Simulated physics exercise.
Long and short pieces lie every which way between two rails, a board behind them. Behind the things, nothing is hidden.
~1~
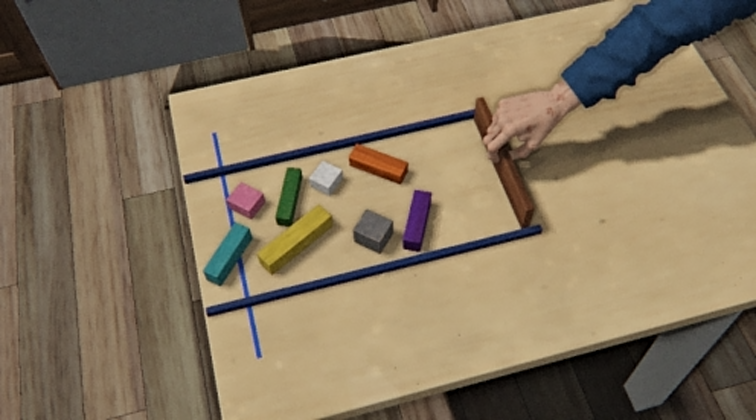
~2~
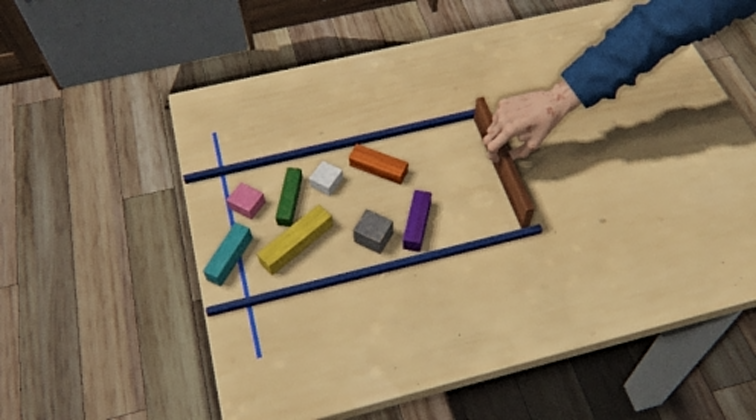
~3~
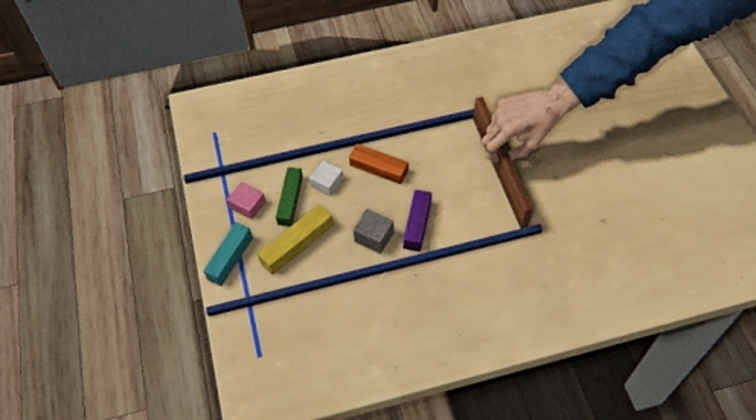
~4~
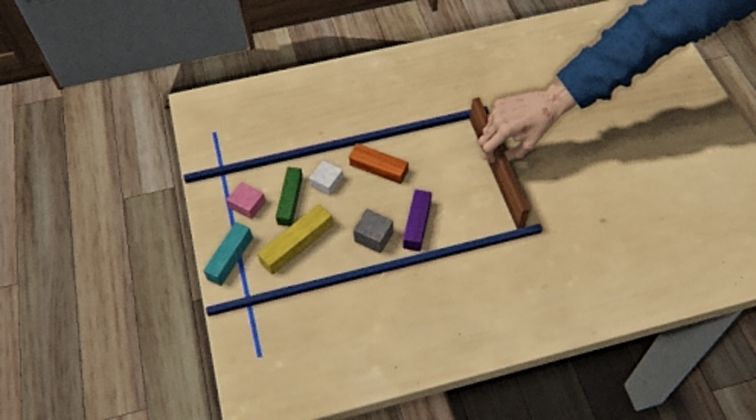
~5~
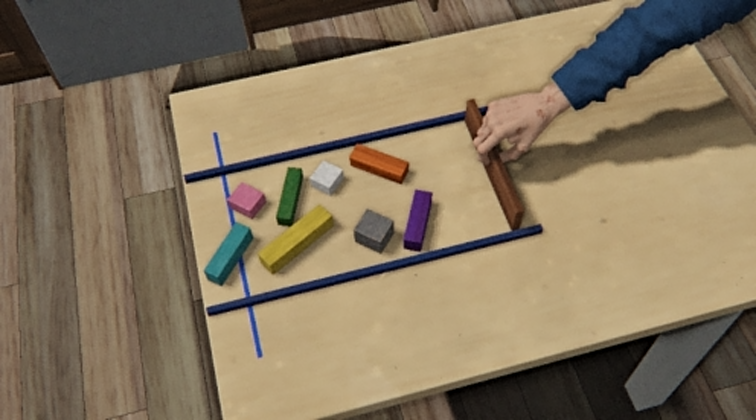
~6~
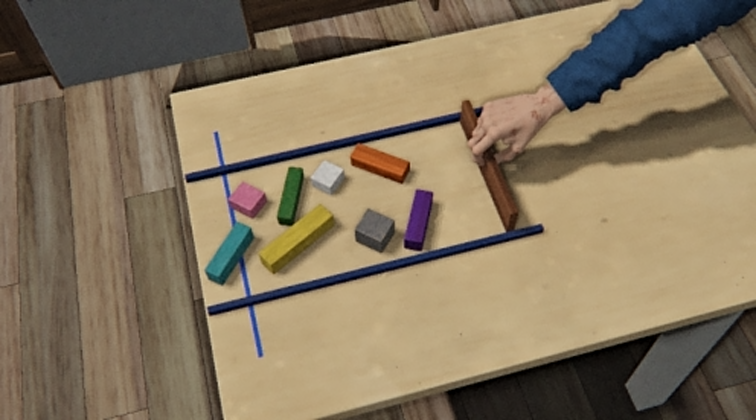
We see colored bars and blocks scattered between two dark blue rails on a wooden table, near a strip of blue tape, while a hand holding a brown board at the right rests, then slides it slightly left.
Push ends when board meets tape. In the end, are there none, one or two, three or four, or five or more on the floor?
The table loses three or four pieces.
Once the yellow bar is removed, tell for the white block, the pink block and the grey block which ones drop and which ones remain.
As for the white block, it is retained; the pink block is not retained; the grey block is retained.
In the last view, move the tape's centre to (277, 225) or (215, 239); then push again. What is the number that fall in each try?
The first gives 0 and the second gives 6.
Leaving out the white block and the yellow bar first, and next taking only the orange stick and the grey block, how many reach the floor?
First try: 2 fallen; other try: 2.
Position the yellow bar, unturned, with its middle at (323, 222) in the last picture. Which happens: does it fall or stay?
From that start it hangs on.
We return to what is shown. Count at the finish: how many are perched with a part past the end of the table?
I count 2 overhanging.
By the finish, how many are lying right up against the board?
2 end up touching it.
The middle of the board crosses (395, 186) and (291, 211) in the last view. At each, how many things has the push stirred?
I get 3 at the one place and 8 at the other.
Early on, none off yet; turquoise bar at rest near (230, 253); pink block at rest near (248, 200); yellow bar at rest near (297, 239).
A while later, none off yet; turquoise bar at rest near (230, 253); pink block at rest near (248, 200); yellow bar moving near (291, 240).
Further along, none off yet; turquoise bar travelled a little near (211, 253); pink block travelled well along near (198, 217); yellow bar travelled about its own width near (227, 260).
Finally, the number that fall off is three or four; lost, green bar, yellow bar, pink block and turquoise bar.
